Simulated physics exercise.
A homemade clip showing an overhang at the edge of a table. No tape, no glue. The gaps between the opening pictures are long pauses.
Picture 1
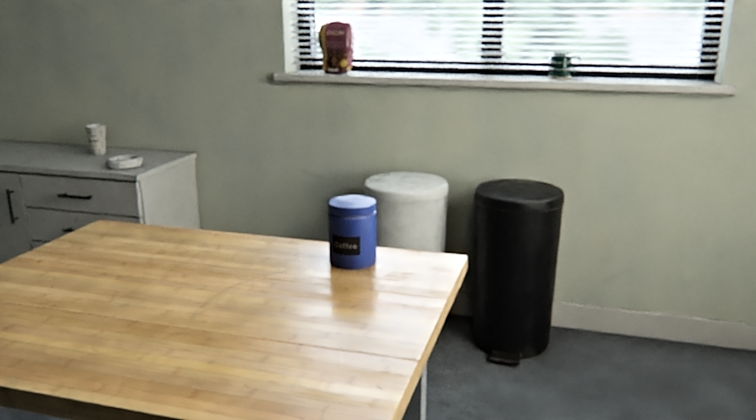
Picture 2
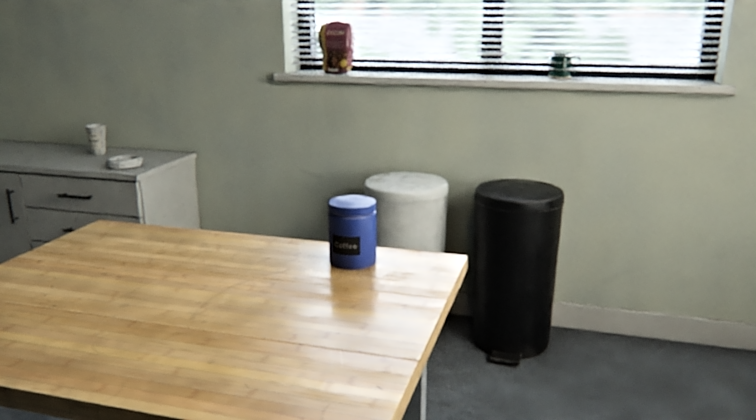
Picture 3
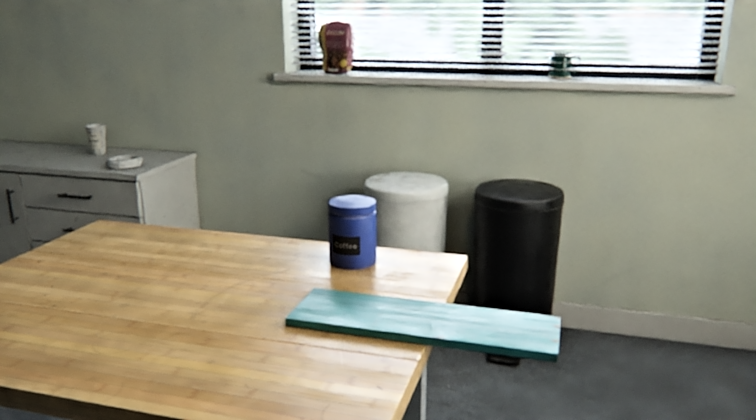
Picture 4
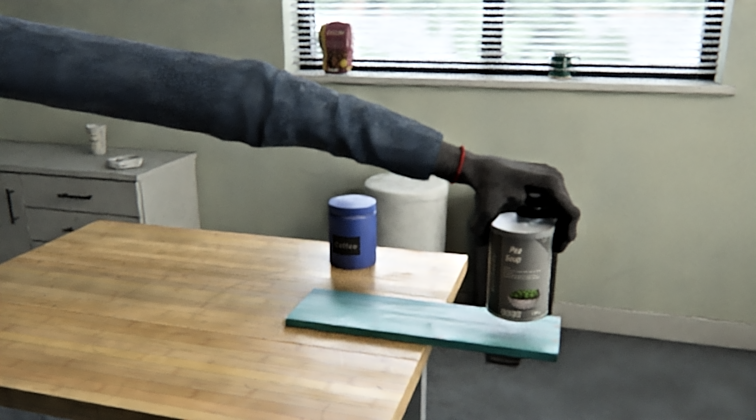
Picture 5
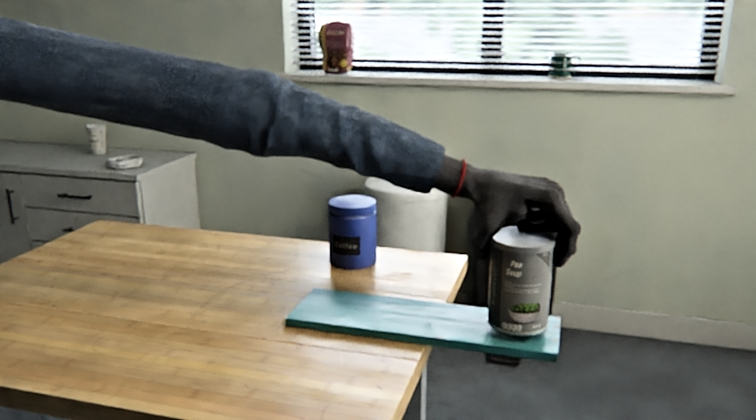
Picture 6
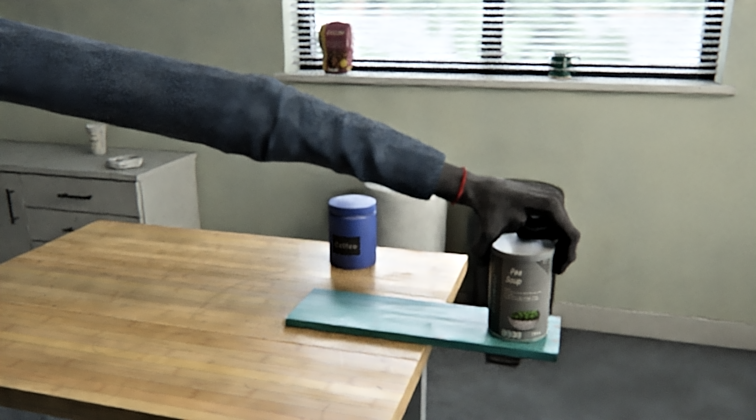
An arm in a blue-grey sleeve with a red wristband reaches in from the left, in a room seen from slightly above by a still camera. A blue coffee canister sits on a wooden table, with white and black bins behind and a blind-covered window above. A turquoise board appears across the table's right edge, then the hand lowers a grey tin onto its overhanging end.
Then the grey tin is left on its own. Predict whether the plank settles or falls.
My bet is it will keel over.
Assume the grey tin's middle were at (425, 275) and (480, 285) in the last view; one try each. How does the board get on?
So, first go it stays in place, second go it tumbles down.
Then, 0.50 s on from there, turquoise board and grey tin now down on the floor or falling.
Then, 0.70 s on from there, things are still on the move.
In the end, down on the floor or falling, turquoise board and grey tin; blue jar unmoved. The board goes over.
